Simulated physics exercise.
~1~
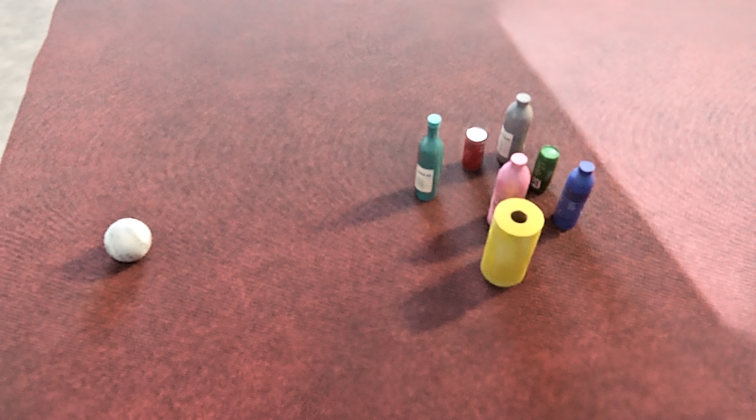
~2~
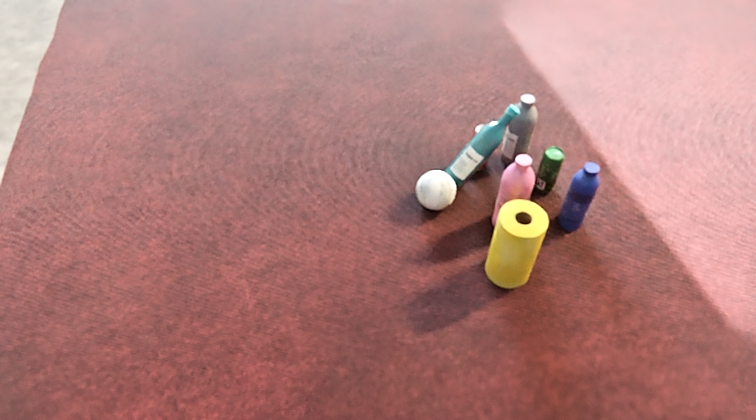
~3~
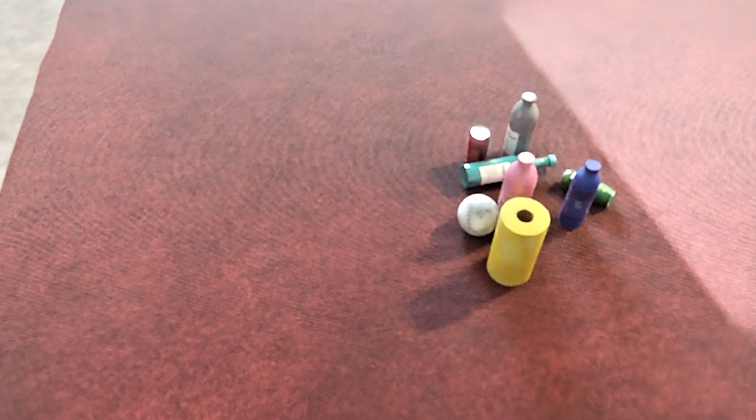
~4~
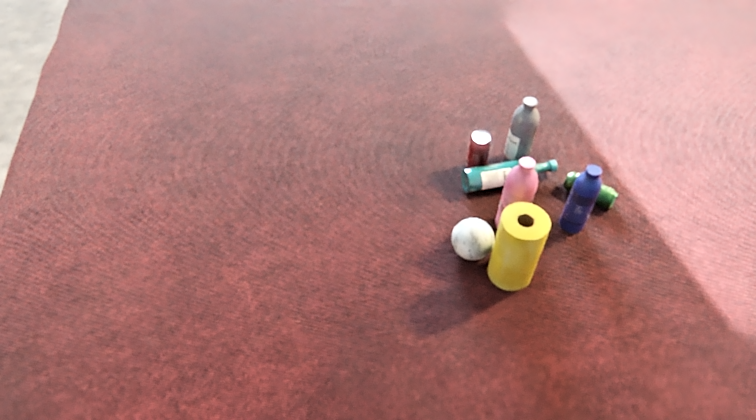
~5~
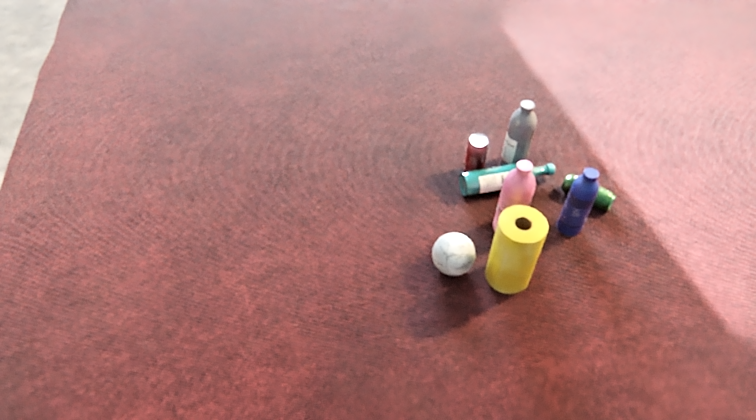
A white ball rolled right across the reddish floor into a group of bottles, cans and a yellow roll, knocking over the turquoise bottle, then the green can toppled too, and the ball drifted back toward the viewer while the others stayed standing.
